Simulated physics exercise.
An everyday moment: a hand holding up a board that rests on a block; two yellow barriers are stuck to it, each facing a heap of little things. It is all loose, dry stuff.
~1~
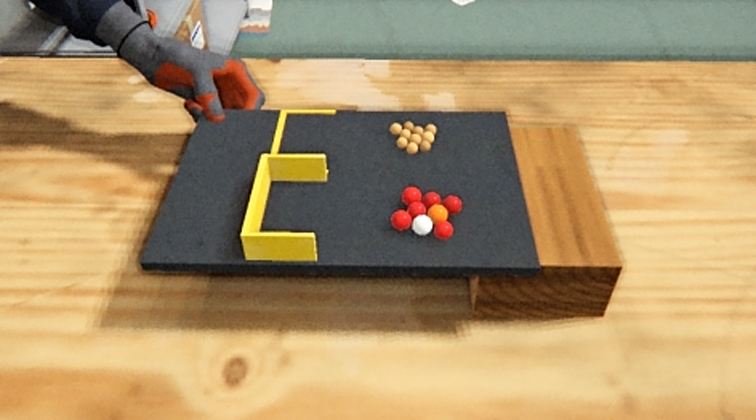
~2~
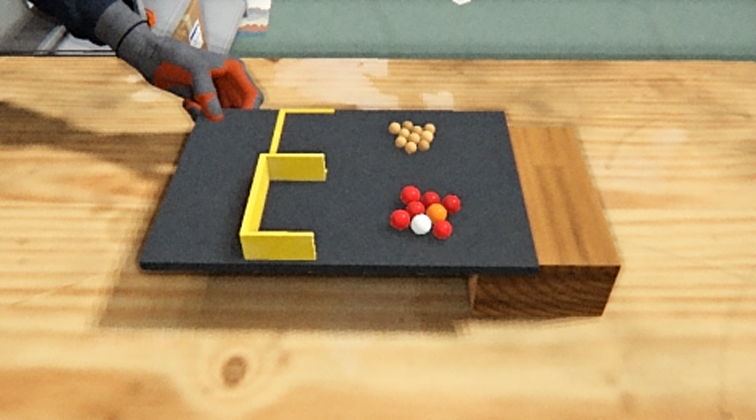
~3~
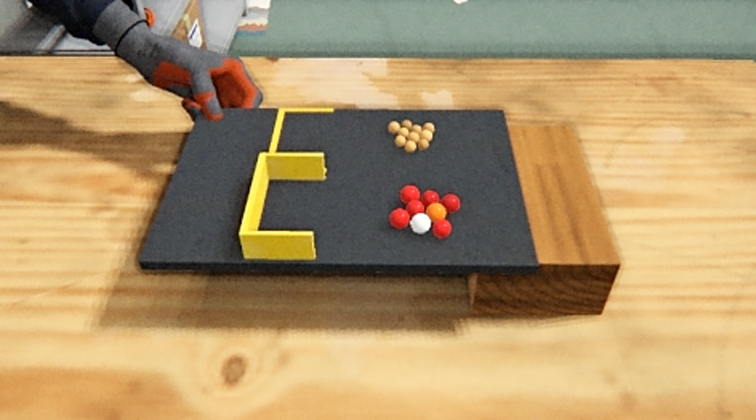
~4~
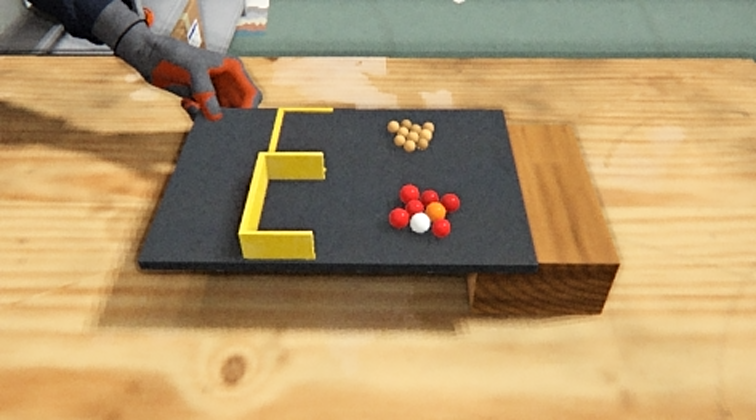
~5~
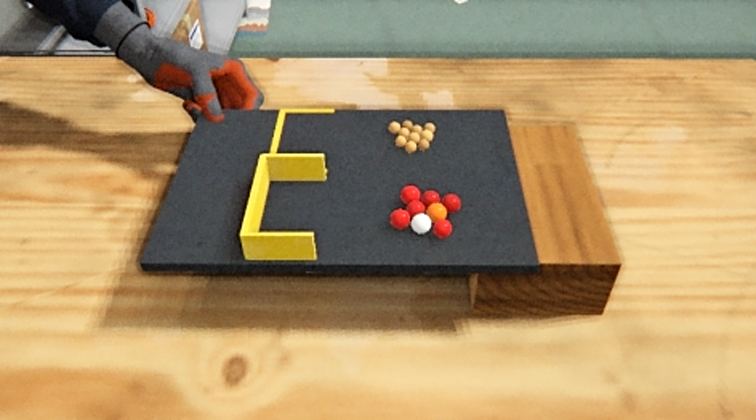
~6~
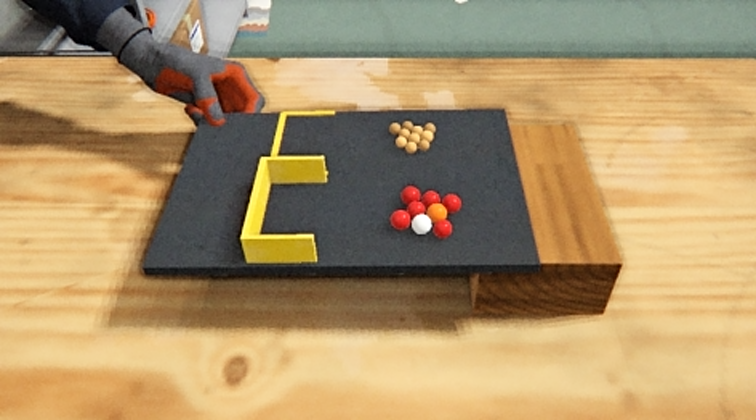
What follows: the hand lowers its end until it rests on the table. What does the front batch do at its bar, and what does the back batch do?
Here the front batch halts at the strip, and the back batch passes the strip.
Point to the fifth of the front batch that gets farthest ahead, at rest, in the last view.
Close to (274, 264).
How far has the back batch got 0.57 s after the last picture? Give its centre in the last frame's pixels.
At about (352, 154).
Then, 0.25 s on from there, board sloping at 6°; front batch where it was; back batch where it was.
Then, 0.57 s on from there, board sloping at 12°; front batch on its way down; back batch on its way down.
Then, 0.92 s on from there, board resting at 15°; front batch has reached its bar; back batch the whole lot past its bar.
In the end, board resting at 15°; front batch gathered behind its bar; back batch the whole lot past its bar.
